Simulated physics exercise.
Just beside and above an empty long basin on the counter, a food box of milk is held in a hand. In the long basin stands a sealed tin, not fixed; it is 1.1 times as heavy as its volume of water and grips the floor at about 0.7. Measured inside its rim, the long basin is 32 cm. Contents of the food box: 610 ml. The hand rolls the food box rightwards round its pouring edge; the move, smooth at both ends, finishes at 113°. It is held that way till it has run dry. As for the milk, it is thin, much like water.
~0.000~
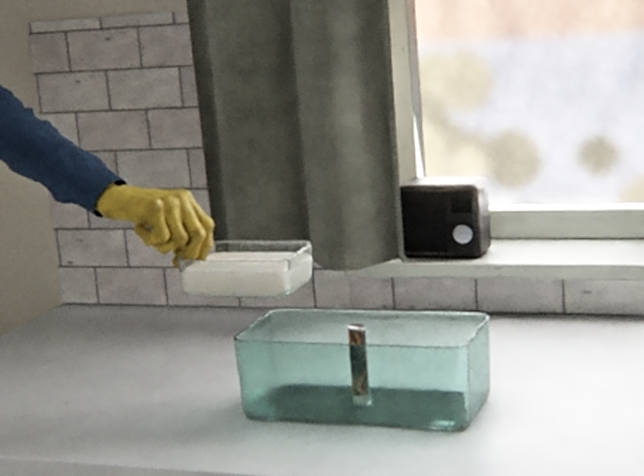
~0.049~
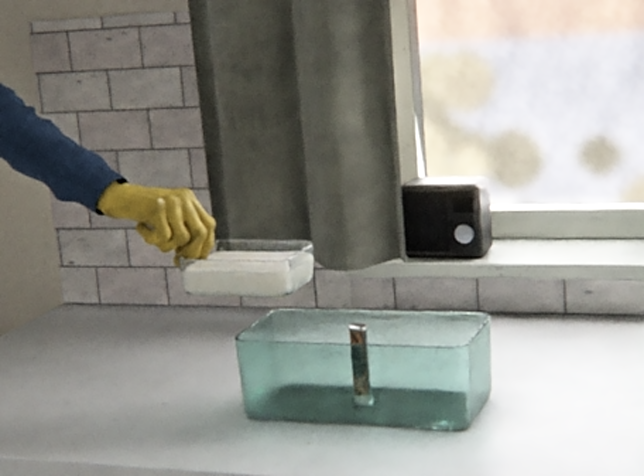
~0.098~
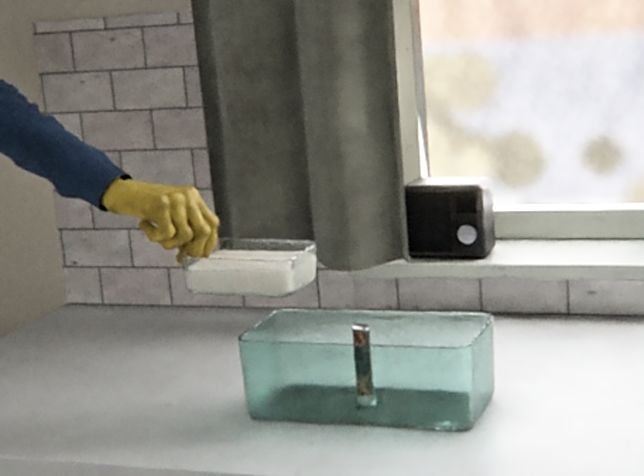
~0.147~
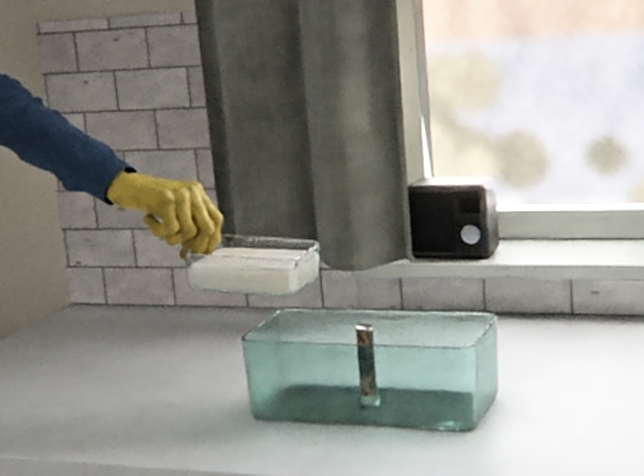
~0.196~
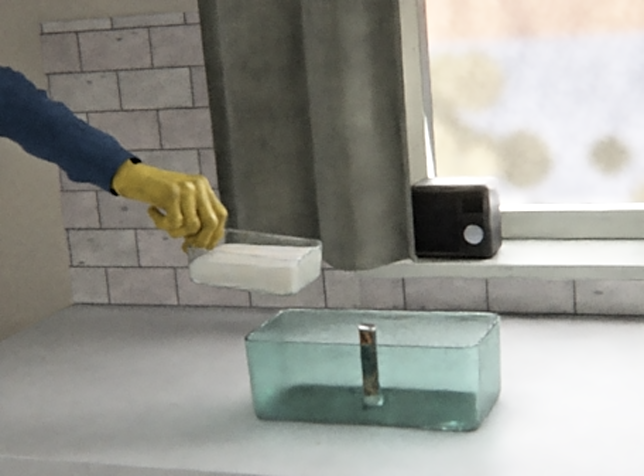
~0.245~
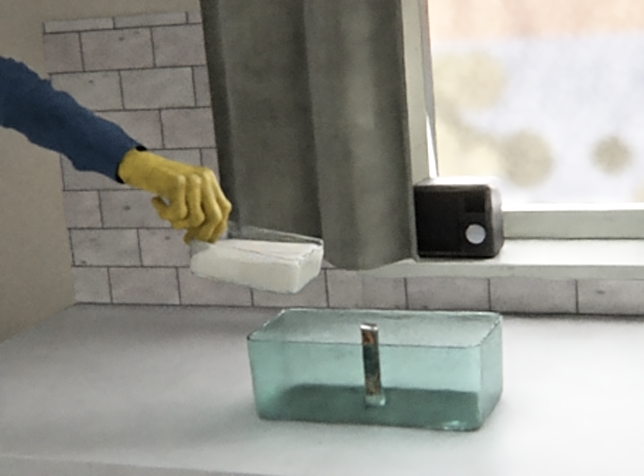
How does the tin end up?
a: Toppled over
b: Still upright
Still upright.
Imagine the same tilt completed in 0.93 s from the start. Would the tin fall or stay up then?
After the tilt, the tin is still standing.
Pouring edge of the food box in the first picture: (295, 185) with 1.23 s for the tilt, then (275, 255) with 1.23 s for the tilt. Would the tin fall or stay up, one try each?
Trial 1 - tin stays standing; trial 2 - tin tips.
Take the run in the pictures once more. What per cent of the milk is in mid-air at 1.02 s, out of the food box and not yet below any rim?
Something like 8 per cent is in the air then.
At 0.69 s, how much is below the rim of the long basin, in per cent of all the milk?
About 22%.
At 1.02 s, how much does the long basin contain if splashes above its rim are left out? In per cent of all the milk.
Near 86 in a hundred.
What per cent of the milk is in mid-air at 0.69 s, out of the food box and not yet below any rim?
Estimate: Some 50 % of the total.
Then, 0.69 s in, the tilt is 67° and 27 per cent is still to pour; the tin stands where it began.
Then, 1.02 s in, the tilt is 105° and 3 per cent is still to pour; the tin stands where it began.
Then, 1.36 s in, the tilt is 113° and 0 per cent is still to pour; the tin stands where it began.
Then, 1.73 s in, the tilt is 113° and 0 per cent is still to pour; the tin stands where it began.
Finally, the tin stands where it began.
